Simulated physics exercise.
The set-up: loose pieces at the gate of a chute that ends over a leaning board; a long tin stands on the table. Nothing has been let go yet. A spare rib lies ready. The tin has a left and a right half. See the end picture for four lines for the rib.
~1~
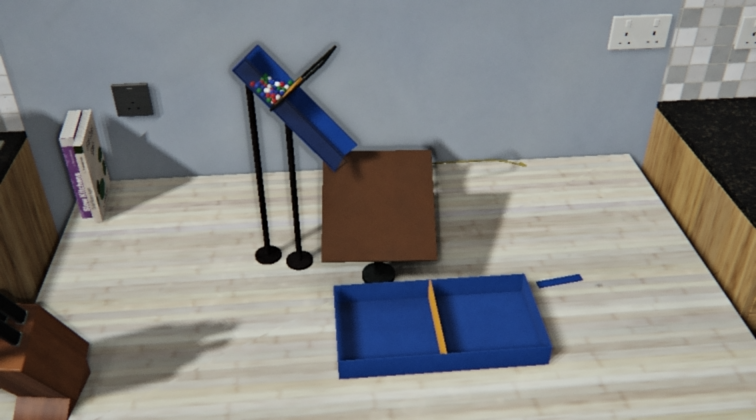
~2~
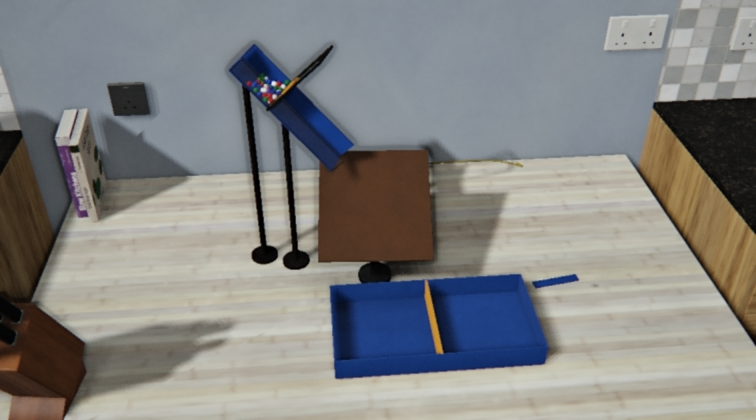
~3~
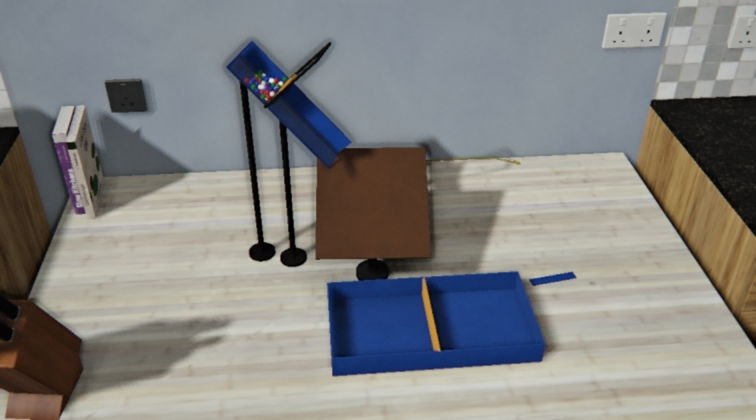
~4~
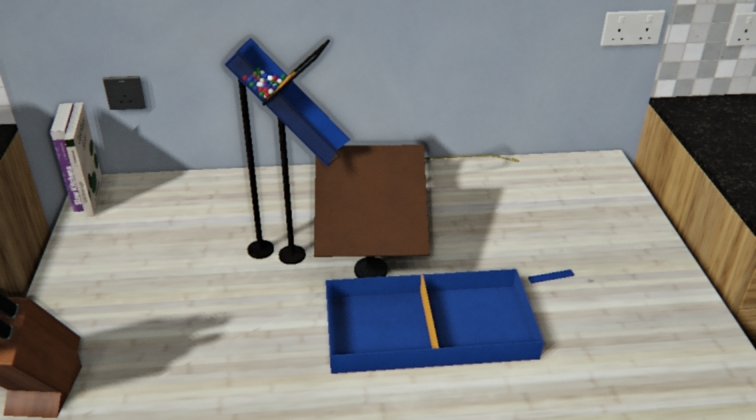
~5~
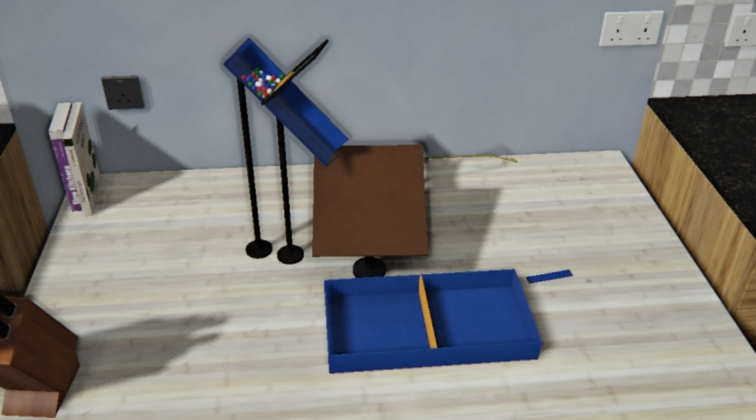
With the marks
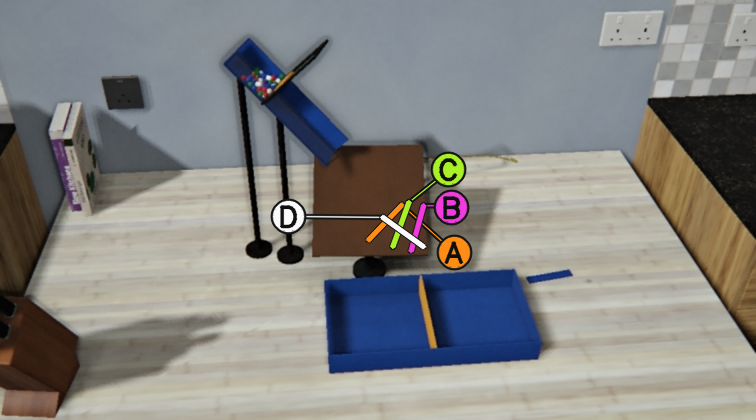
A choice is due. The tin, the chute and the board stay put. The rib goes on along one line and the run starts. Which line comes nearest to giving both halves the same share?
Choose D.
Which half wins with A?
The left half.
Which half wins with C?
Left.
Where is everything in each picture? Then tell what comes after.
The first picture shows load behind the gate (274, 88), round plastic beads; lip of the chute (340, 163), sloping fairly steeply.
The second picture shows middle of the board (375, 204), tilted fairly steeply; middle of its low edge (376, 261); of its high edge (374, 150).
The third picture shows front corners of the tin (332, 358) and (545, 344); front end of its middle wall (440, 351); gate still shut (288, 83).
The fourth picture shows middle of the load (267, 82); lip (333, 158).
The fifth picture shows middle of the load (266, 81); lip (331, 158).
On the marked copy, line A from (401, 205) to (368, 239); line B from (423, 205) to (411, 250); line C from (408, 202) to (392, 246); line D from (382, 217) to (423, 246).
If A is chosen, of what is caught, almost all in the left half, about a tenth in the right.
If B is chosen, of what is caught, almost all in the left half, about a tenth in the right.
If C is chosen, of what is caught, almost all in the left half, just a few in the right.
If D is chosen, of what is caught, roughly a third in the left half, roughly two thirds in the right.
